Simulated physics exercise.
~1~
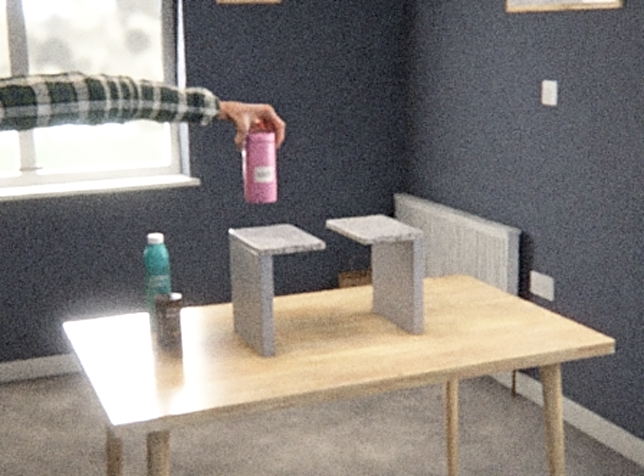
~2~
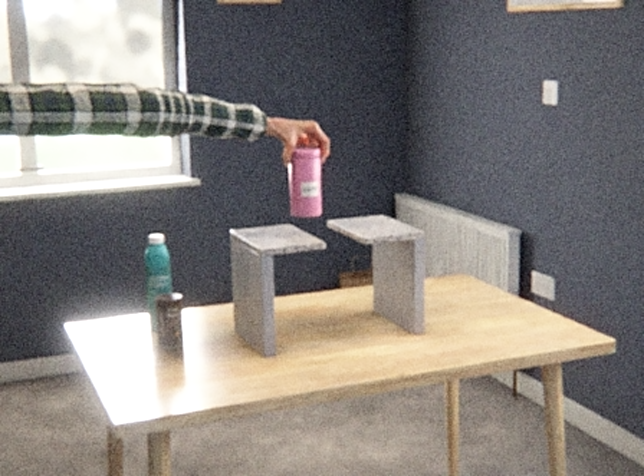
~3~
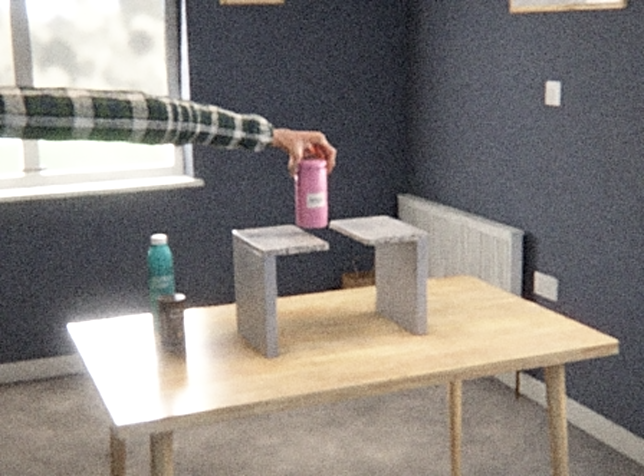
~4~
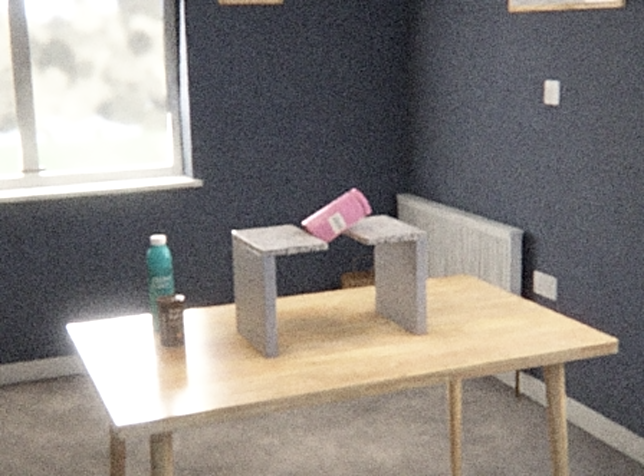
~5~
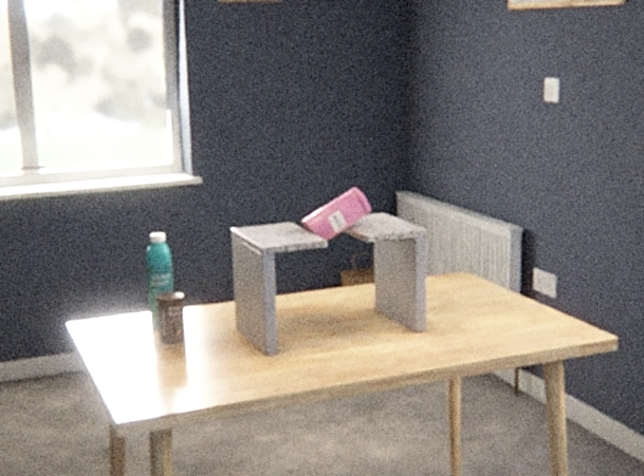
On a wooden table in a dark-walled room, a hand carried a pink jar rightward and lowered it over the gap in a grey stand, then let go, and the jar tipped over and came to rest slanted across the gap.
